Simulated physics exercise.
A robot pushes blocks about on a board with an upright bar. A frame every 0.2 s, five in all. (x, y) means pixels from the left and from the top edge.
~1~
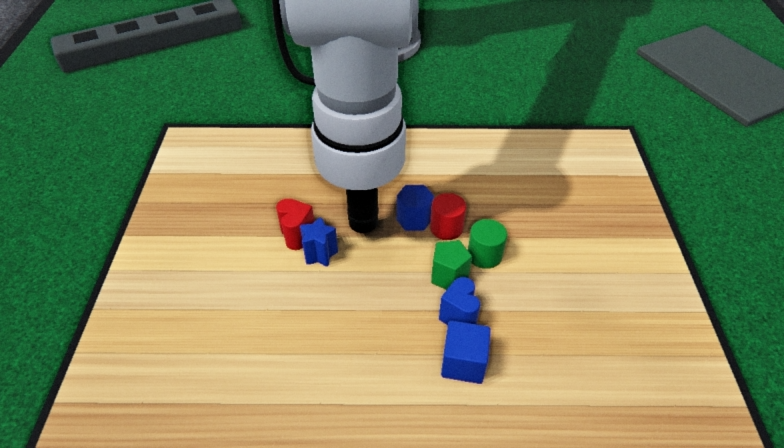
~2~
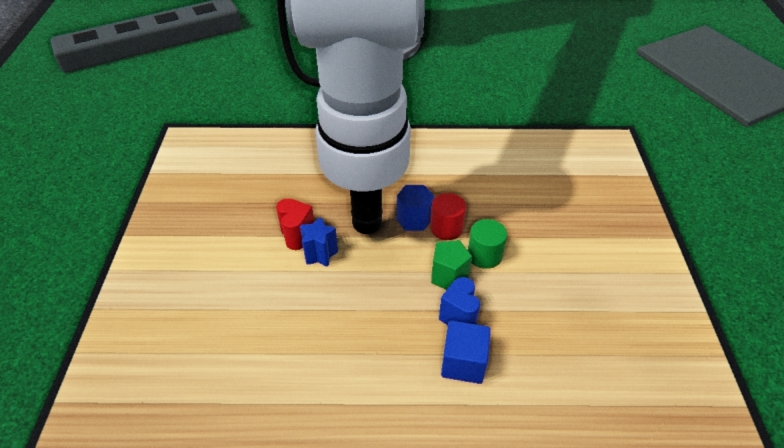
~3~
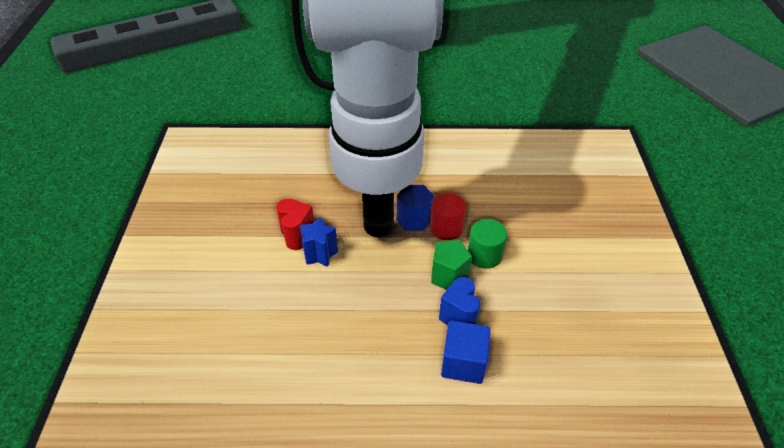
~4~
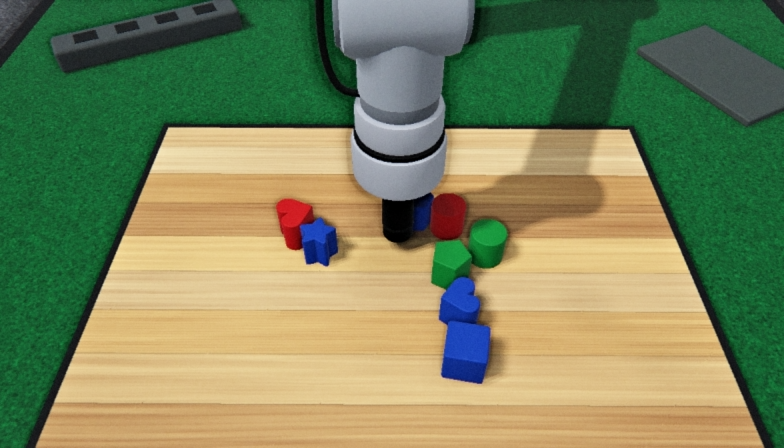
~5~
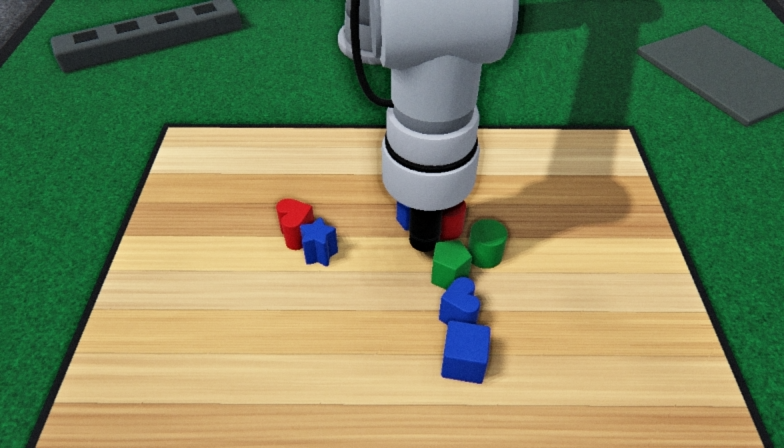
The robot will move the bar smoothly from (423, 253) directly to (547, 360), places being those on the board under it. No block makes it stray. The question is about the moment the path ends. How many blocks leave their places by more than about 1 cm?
That's two.
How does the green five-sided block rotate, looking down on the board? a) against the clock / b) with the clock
I choose a.
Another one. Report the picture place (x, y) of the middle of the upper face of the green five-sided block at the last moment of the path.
When the path ends, it will be at (567, 307).
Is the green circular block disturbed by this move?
At the moment the path ends, the green circular block still stands where it did.
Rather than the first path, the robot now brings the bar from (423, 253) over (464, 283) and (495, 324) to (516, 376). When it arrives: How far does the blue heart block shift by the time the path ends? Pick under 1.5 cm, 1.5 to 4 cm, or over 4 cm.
Displacement: 1.5 to 4 cm.
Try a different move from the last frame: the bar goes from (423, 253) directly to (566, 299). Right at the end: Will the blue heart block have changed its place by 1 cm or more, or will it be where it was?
It is no longer where it was.
On the path given first. One third of the way, bar at (463, 274); green five-sided block at (496, 279), turned 30° anticlockwise; blue heart block at (475, 305), turned 65° clockwise.
Two thirds of the way, bar at (505, 310); green five-sided block at (545, 301), turned 85° anticlockwise; blue heart block at (479, 312), turned 105° clockwise; blue square block at (465, 344).
At the end, bar at (551, 349); red circular block in place; green five-sided block at (567, 307), turned 120° anticlockwise; blue heart block at (479, 312), turned 105° clockwise; blue square block at (465, 344); green circular block in place.
